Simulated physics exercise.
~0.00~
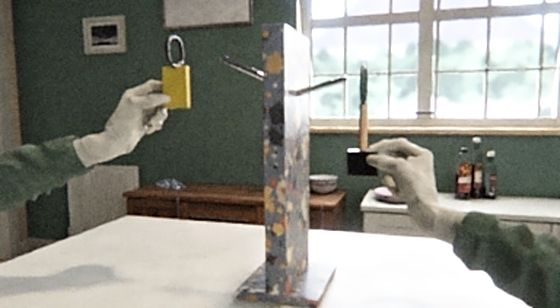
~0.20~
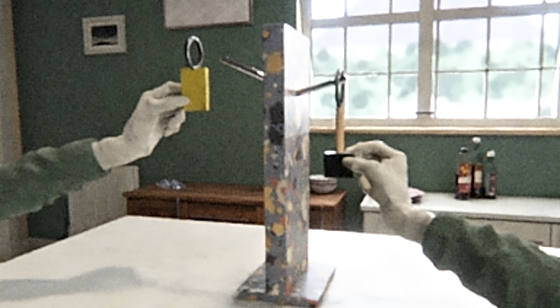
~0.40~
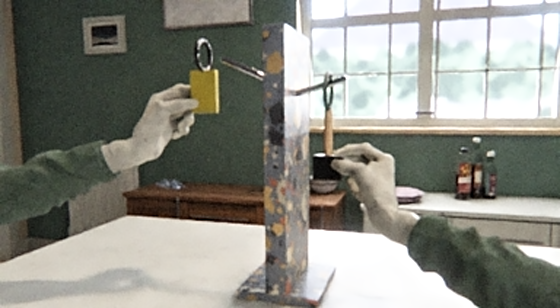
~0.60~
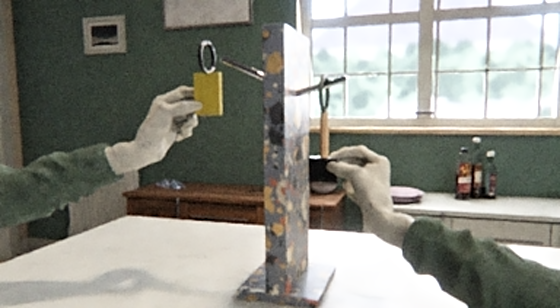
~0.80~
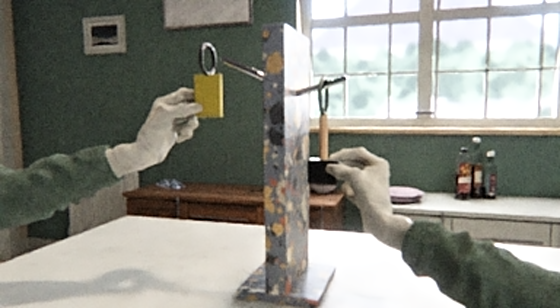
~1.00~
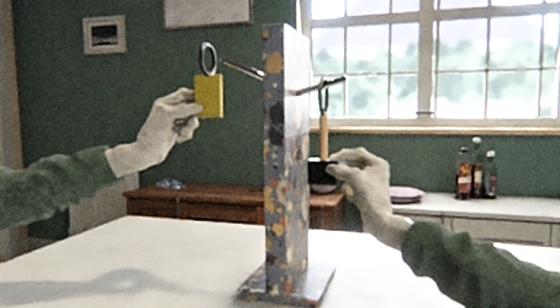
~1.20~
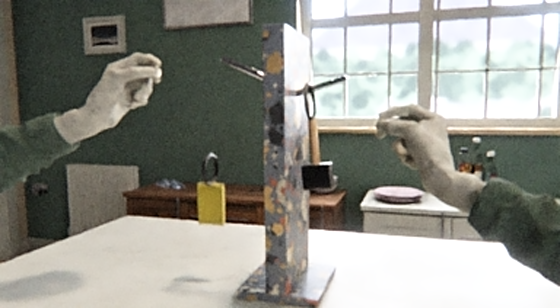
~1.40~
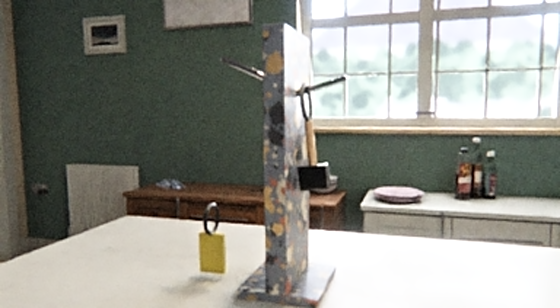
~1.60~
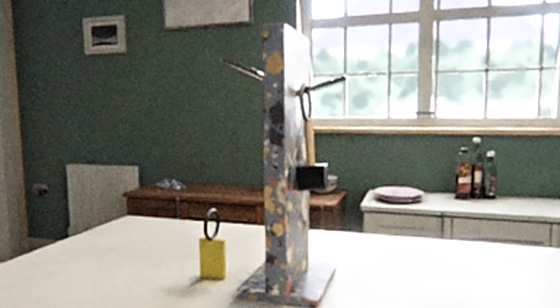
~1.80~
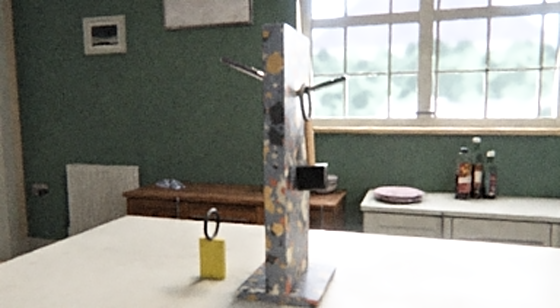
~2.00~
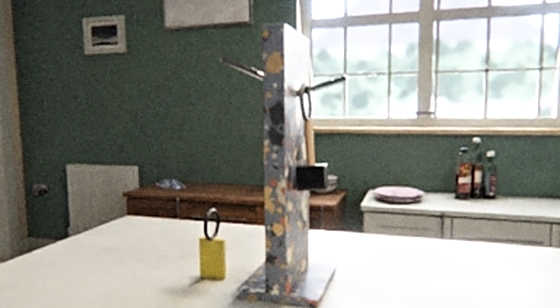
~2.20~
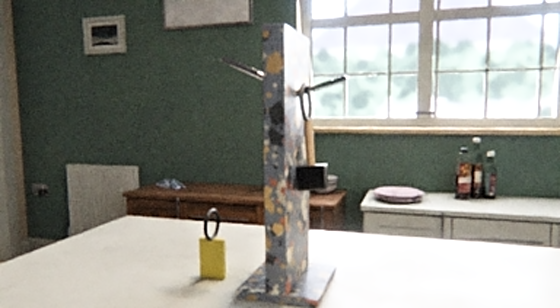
Two hands holding a yellow tag and black brush to a stand's pegs, releasing both; the brush hangs, the tag drops upright.
